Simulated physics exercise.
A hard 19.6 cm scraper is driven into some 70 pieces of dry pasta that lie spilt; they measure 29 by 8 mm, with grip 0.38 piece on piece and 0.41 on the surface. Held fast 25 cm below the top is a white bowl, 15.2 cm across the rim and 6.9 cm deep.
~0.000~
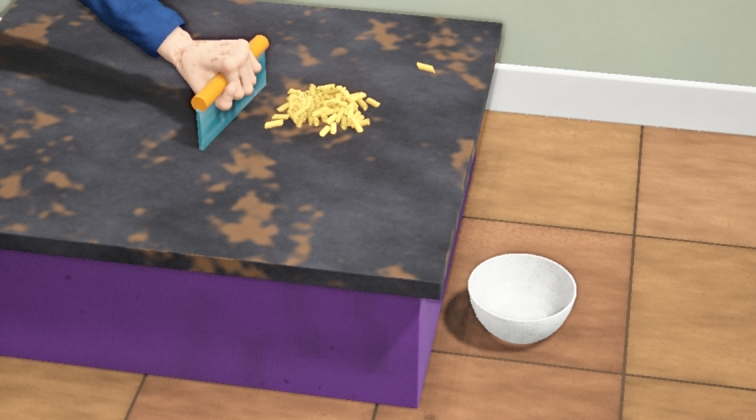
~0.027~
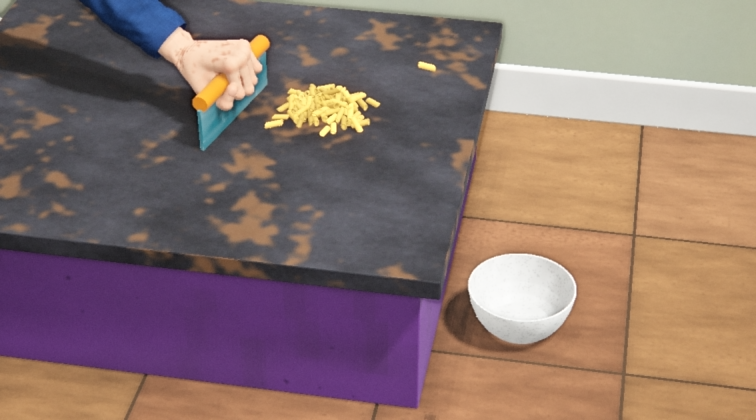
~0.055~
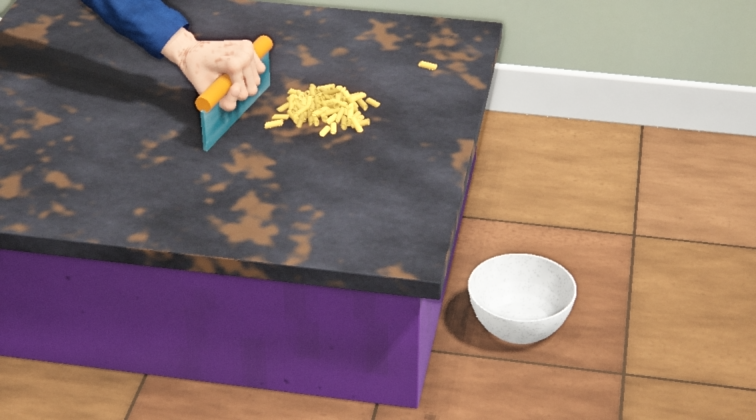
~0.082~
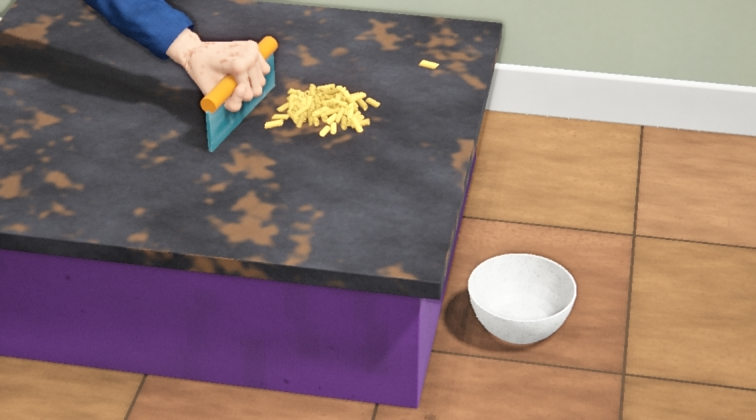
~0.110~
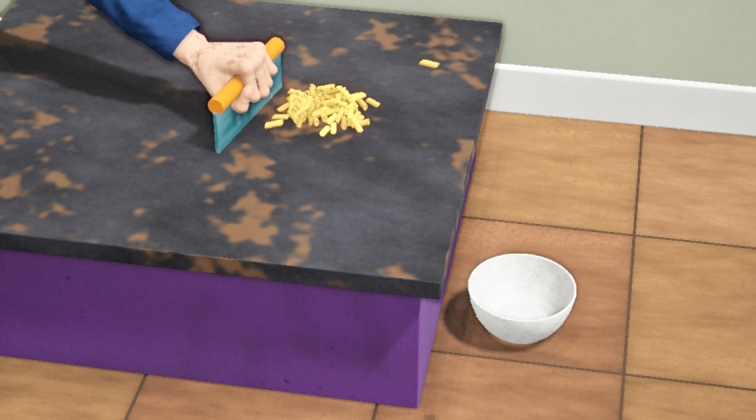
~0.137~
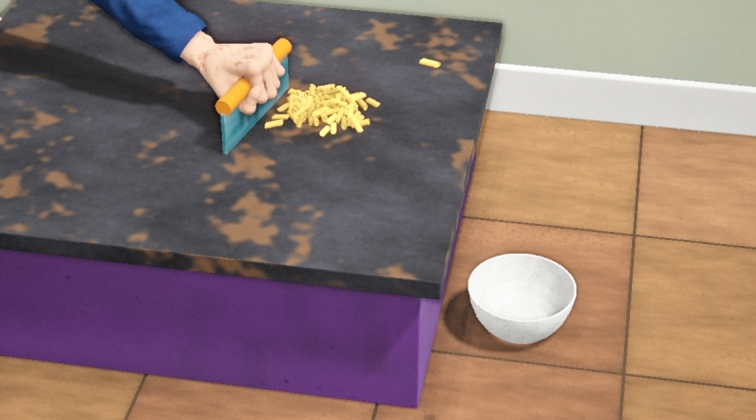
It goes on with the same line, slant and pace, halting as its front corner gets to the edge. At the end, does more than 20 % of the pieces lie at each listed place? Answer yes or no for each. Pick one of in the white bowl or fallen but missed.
White bowl: Yes. Missed: Yes.
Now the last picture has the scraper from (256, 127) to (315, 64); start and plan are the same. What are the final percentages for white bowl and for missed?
Final: White bowl = 20%, missed = 65%.
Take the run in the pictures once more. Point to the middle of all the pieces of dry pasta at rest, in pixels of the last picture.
The middle settles close to (528, 275).
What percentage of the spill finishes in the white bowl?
My best guess is near 25 per cent.
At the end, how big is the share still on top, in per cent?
Share at the end: Some 15 %.
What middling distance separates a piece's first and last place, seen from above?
About 34 cm.
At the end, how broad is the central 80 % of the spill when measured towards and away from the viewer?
I'd guess near 24 cm, give or take.
After 0.47 s, scraper 17 cm from its start, spill 14 cm wide; still on top 100 %.
After 0.81 s, scraper 31 cm from its start, spill 17 cm wide; off the edge, not caught 5 %, still on top 95 %.
Then, at 1.10 s, scraper 33 cm from its start, spill 24 cm wide; white bowl 25 %, off the edge, not caught 65 %, still on top 15 %.
In the end, at 2.3 s, white bowl 25 %, fallen but missed 60 %, still on top 15 %.
